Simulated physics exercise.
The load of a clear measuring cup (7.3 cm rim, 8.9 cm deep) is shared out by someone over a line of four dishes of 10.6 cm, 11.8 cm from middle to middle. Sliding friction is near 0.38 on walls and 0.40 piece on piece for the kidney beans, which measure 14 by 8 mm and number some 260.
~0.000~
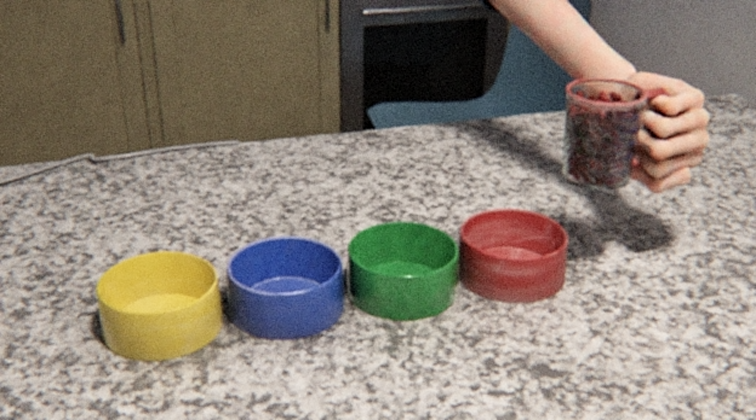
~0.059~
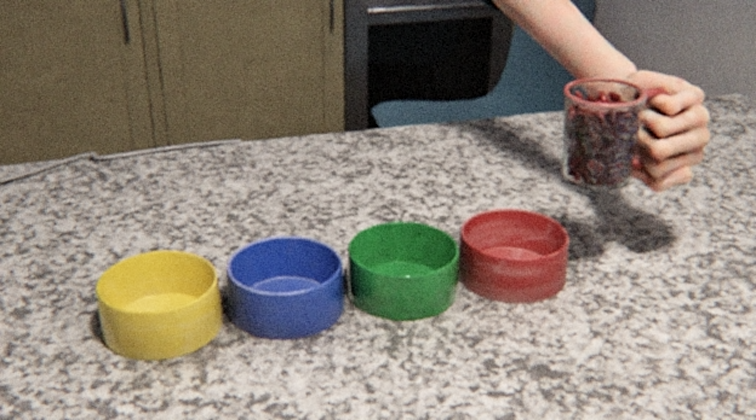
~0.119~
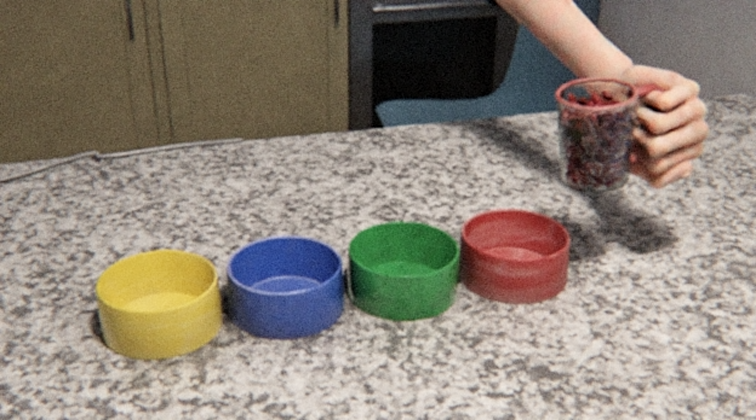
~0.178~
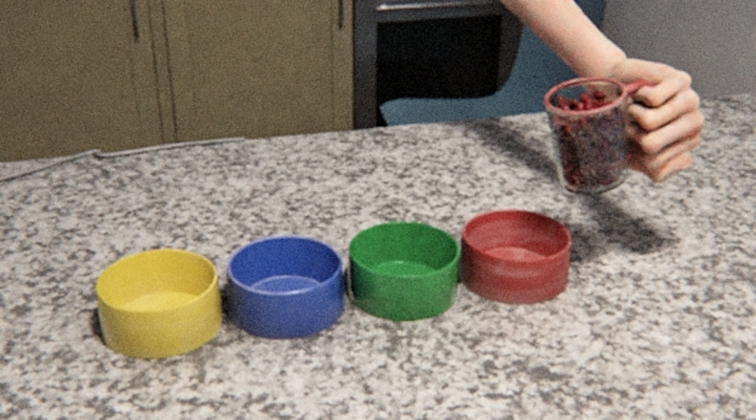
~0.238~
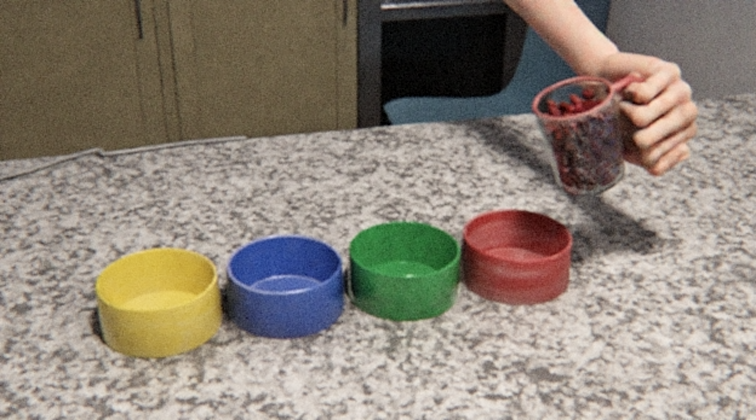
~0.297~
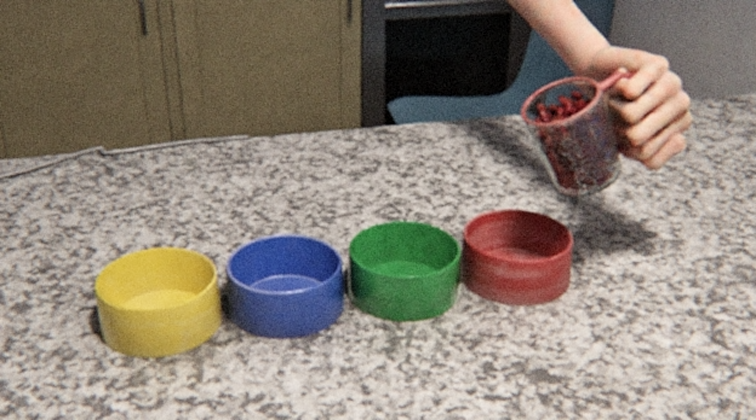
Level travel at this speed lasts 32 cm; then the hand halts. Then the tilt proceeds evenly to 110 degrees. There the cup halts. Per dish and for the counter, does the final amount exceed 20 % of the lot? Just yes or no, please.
In short: Red dish no, blue dish yes, green dish yes, yellow dish no, counter no.
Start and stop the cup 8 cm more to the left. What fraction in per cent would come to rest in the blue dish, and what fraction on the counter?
Shares - blue 80 / counter 10.
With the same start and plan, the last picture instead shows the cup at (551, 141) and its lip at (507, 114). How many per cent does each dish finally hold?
It'd finish with red at 0, blue at 20, green at 0 and yellow at 50.
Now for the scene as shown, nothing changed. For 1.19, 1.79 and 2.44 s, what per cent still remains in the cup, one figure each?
60, 5, 0.
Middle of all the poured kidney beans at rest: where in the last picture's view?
Somewhere around (367, 283) in the final frame.
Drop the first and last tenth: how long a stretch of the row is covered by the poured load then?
I'd put it at close to 15 cm.
Then, at 1.19 s, tilt 110 degrees; cup holds 60 %, green 35 %.
Then, at 1.79 s, tilt 110 degrees; cup holds 5 %, blue 30 %, green 50 %.
After 2.44 s, tilt 110 degrees; cup holds 0 %, blue 35 %, green 50 %.
At rest (2.7 s), red 0 %, blue 35 %, green 50 %, yellow 0 %, counter 10 %.
